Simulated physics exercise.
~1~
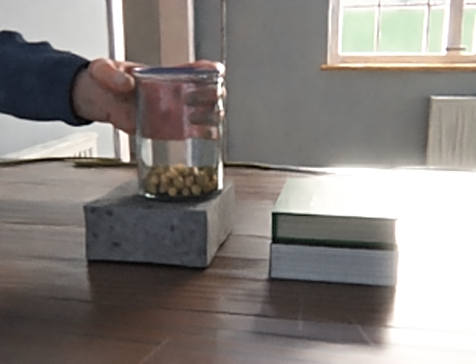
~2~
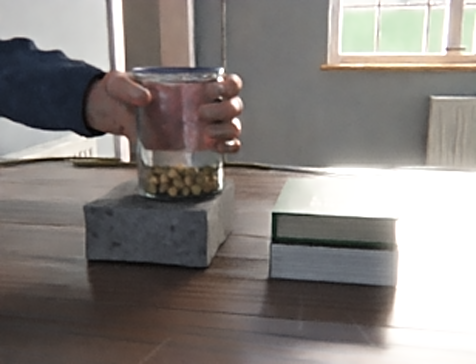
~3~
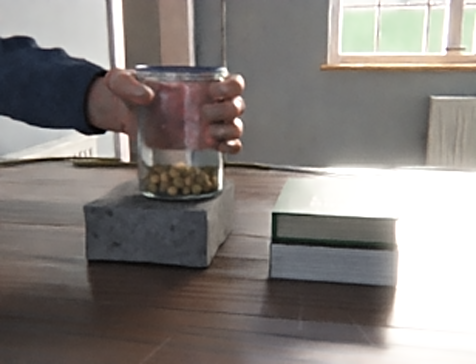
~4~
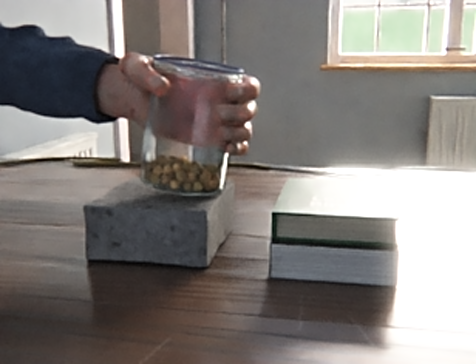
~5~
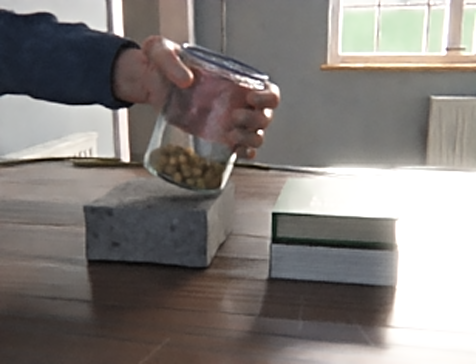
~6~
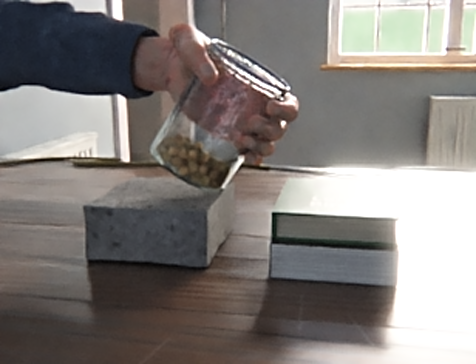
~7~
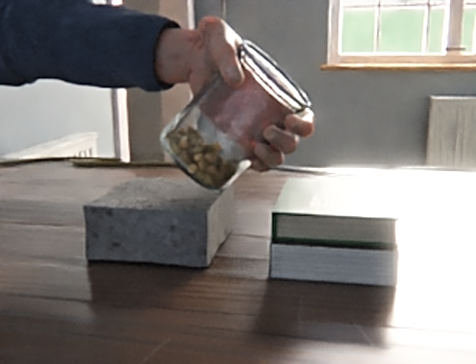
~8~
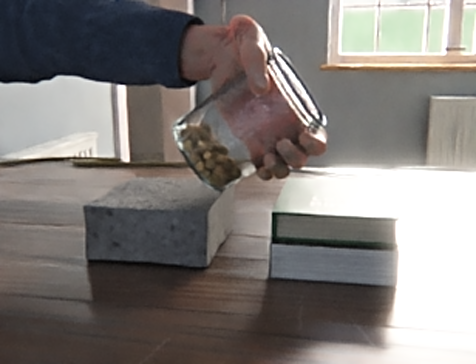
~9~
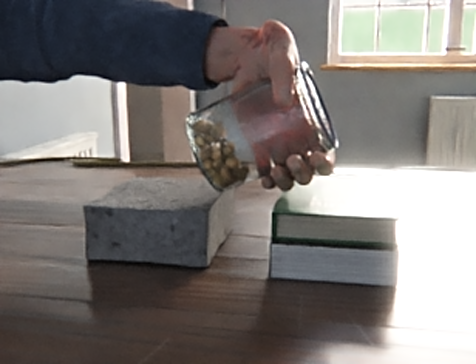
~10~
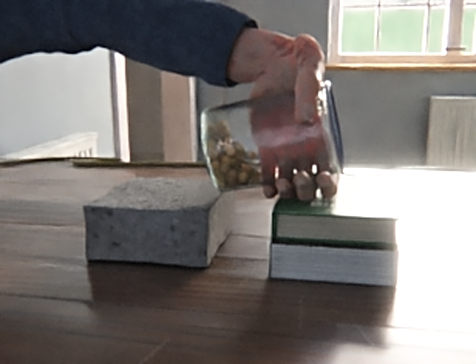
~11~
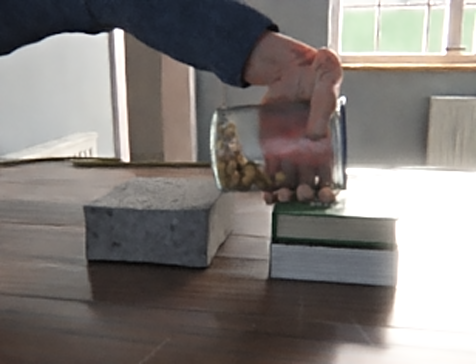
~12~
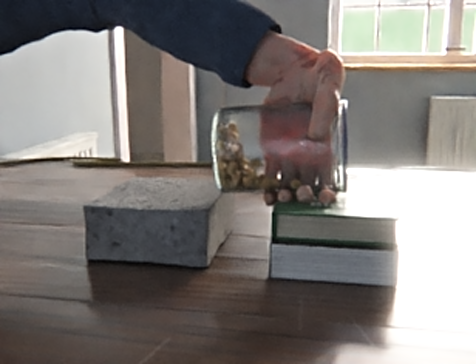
We see a hand lift a clear jar of small round tan pieces off a grey block, tip it steadily to the right, and lower it onto its side on two stacked books, where it rests, still held, with the pieces inside.
